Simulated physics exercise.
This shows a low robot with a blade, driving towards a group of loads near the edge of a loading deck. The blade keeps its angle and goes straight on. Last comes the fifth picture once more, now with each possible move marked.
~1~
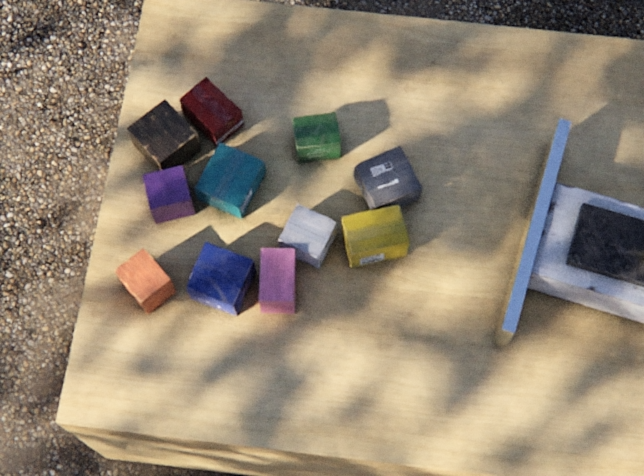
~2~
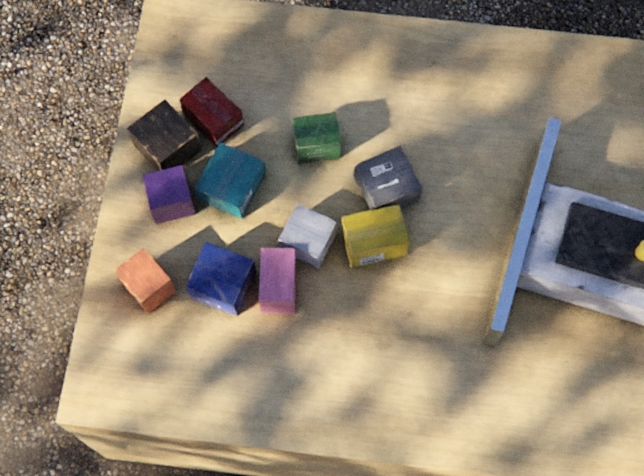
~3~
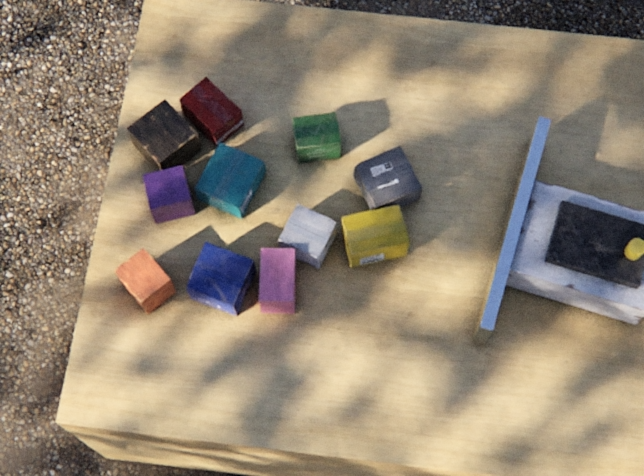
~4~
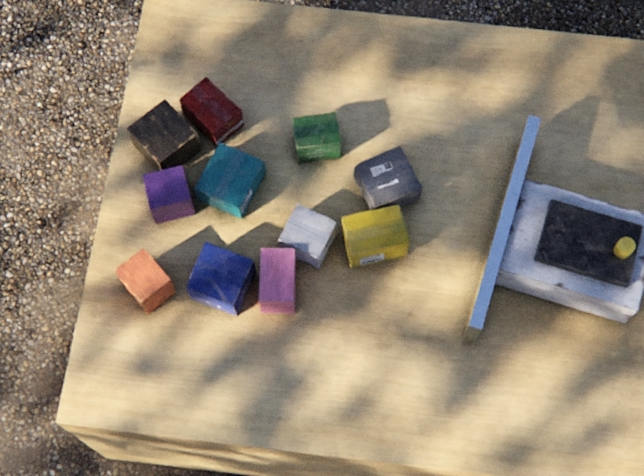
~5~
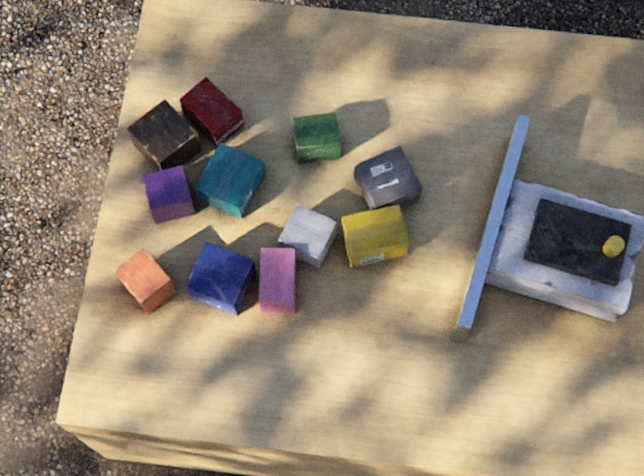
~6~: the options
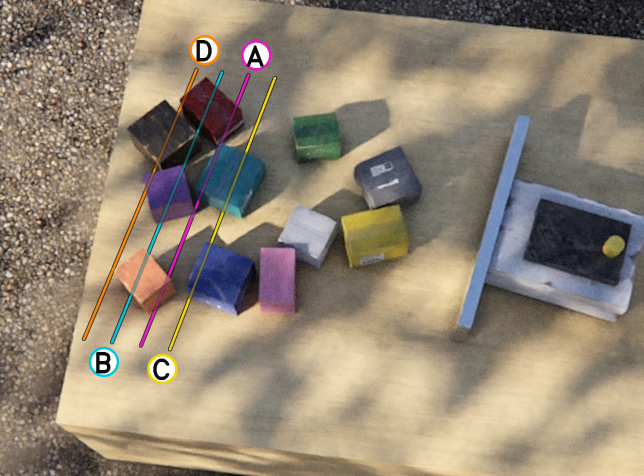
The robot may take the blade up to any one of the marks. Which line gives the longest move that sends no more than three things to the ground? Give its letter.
Stop at A.
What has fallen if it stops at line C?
The orange crate goes over.
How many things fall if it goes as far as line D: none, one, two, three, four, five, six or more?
In all, six or more.
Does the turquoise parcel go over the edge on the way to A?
No.
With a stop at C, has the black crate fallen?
No.
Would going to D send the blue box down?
Yes.
On the marked copy, A at (197, 204); B at (170, 201); C at (225, 207); D at (143, 198).
With A. Early on, robot (460, 227); white parcel (289, 230); grey parcel (357, 172).
Further on, robot (351, 215); orange crate (127, 279); black crate (161, 137).
At the end, robot (268, 206); orange crate over the edge; purple crate over the edge; two fallen.
As for the rest, B drops five; C is within the limit but short; D drops seven.
